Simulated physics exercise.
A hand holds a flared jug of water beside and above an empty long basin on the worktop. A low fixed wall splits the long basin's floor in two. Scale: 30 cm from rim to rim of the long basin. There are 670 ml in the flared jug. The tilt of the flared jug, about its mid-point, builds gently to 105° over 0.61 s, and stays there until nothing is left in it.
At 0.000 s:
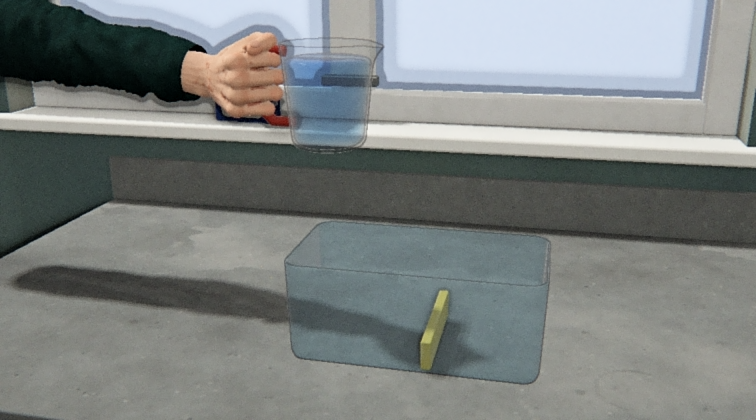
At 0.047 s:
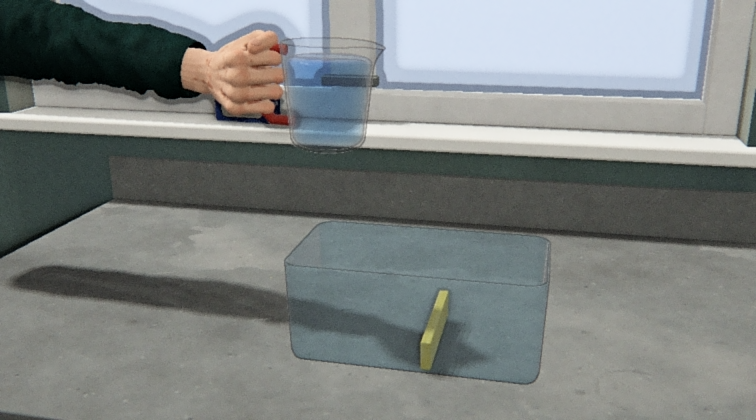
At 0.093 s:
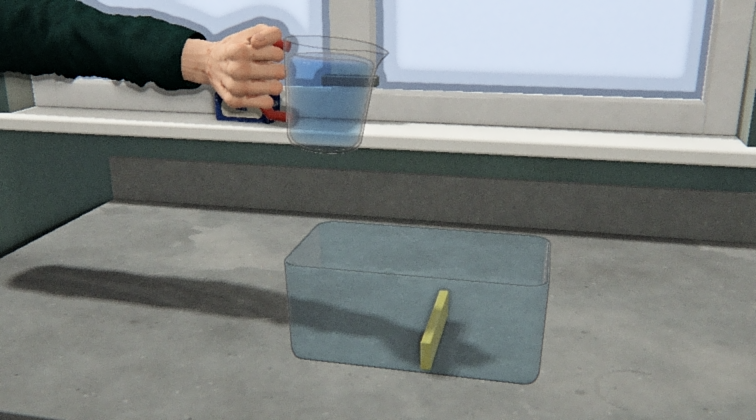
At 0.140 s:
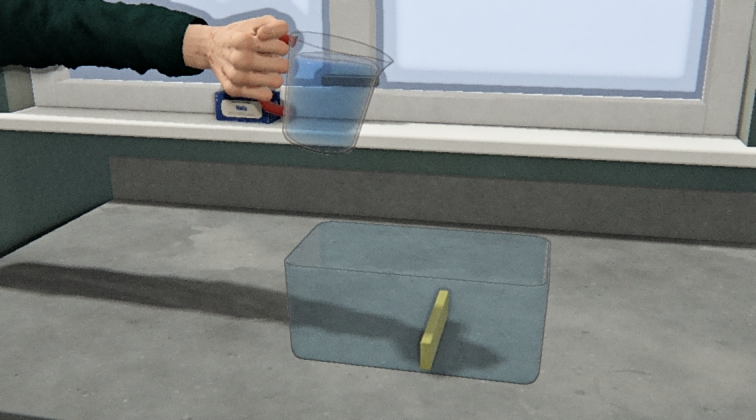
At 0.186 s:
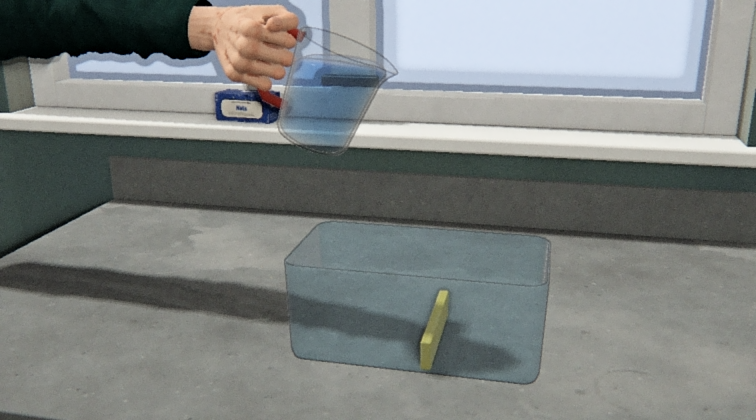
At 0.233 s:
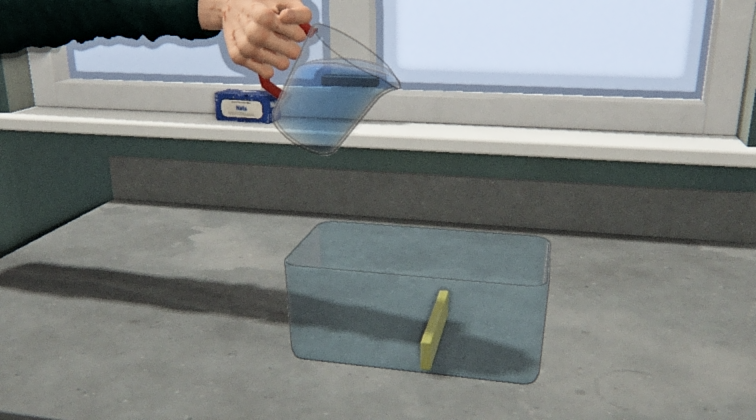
The footage shows a hand holding a clear, flared jug of water by its red handle above a long, see-through basin with a yellow wall inside, then gradually tilting the jug to the right as the water shifts toward its lip.
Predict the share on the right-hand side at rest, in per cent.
About 74 per cent.
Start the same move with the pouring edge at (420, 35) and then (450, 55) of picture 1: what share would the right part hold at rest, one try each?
In turn about 75 and 55 per cent.
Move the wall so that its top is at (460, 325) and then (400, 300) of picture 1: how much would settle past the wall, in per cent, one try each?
First 30, then 95 per cent.
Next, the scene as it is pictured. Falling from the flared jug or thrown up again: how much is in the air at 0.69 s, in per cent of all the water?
Near 22 in a hundred.
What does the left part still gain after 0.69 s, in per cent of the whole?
Near 10 in a hundred.
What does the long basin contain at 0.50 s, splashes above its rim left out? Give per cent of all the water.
About 12 per cent.
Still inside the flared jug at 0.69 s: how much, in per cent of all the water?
Some 12 per cent.
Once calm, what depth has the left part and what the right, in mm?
Some 6 mm on the left and 26 mm on the right.
After 0.50 s the tilt is 96° and 52 per cent is still to pour, 0 is left of the wall and 12 right of it.
After 0.69 s the tilt is 105° and 11 per cent is still to pour, 13 is left of the wall and 54 right of it.
After 0.89 s the tilt is 105° and 1 per cent is still to pour, 18 is left of the wall and 74 right of it.
After 1.11 s the tilt is 105° and 0 per cent is still to pour, 22 is left of the wall and 75 right of it.
In the end 23 per cent lies left of the wall, 74 right of it and 3 outside.
